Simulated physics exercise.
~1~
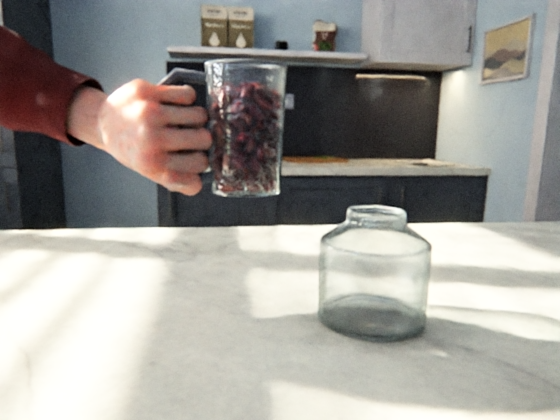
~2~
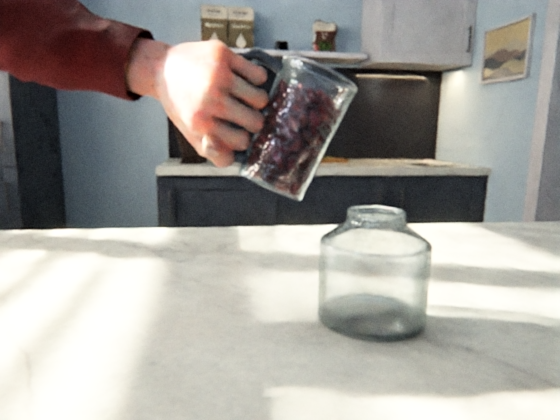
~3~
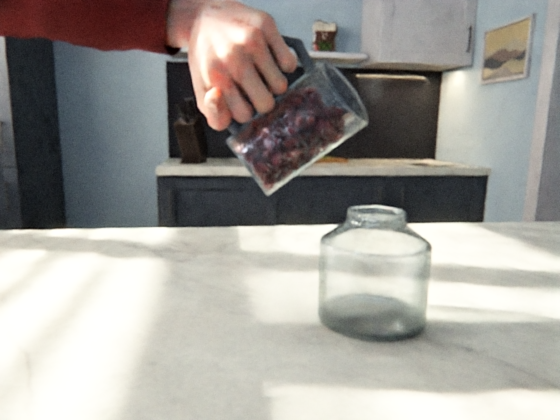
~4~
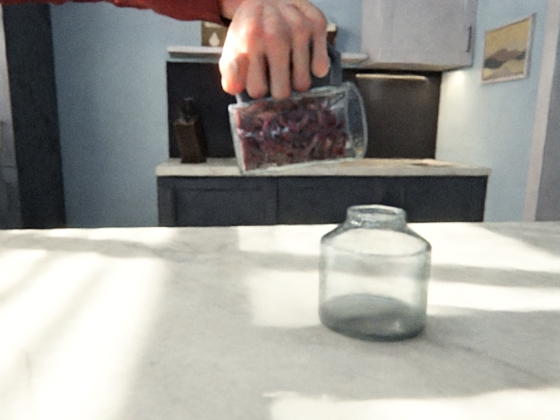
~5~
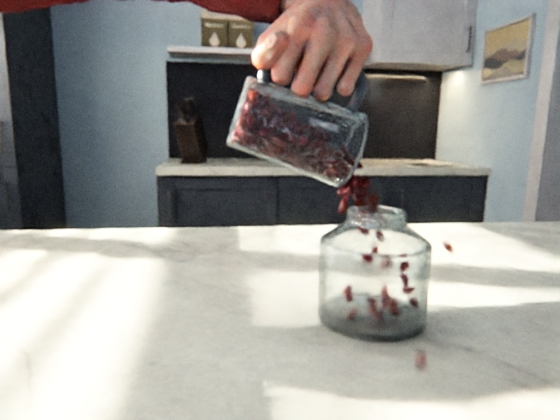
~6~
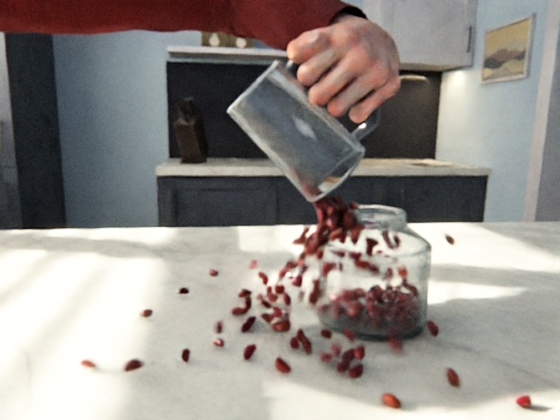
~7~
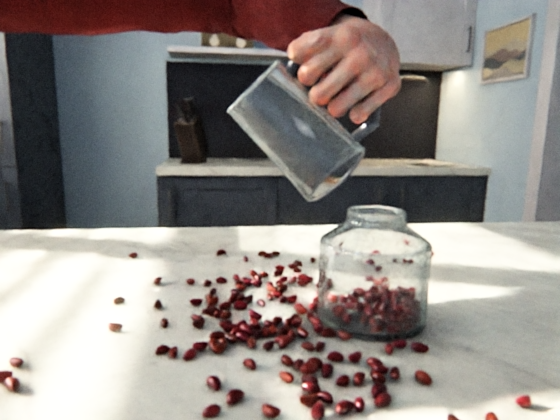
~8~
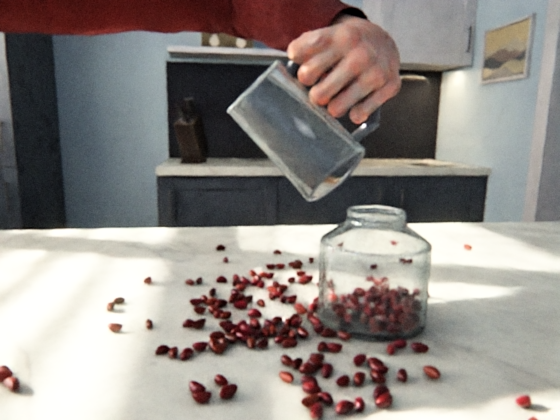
In a sunlit kitchen, a hand in a red sleeve moves a clear cup of dark red beans rightward above a glass jar and tips it until it empties, some beans landing in the jar while most scatter across the pale countertop.
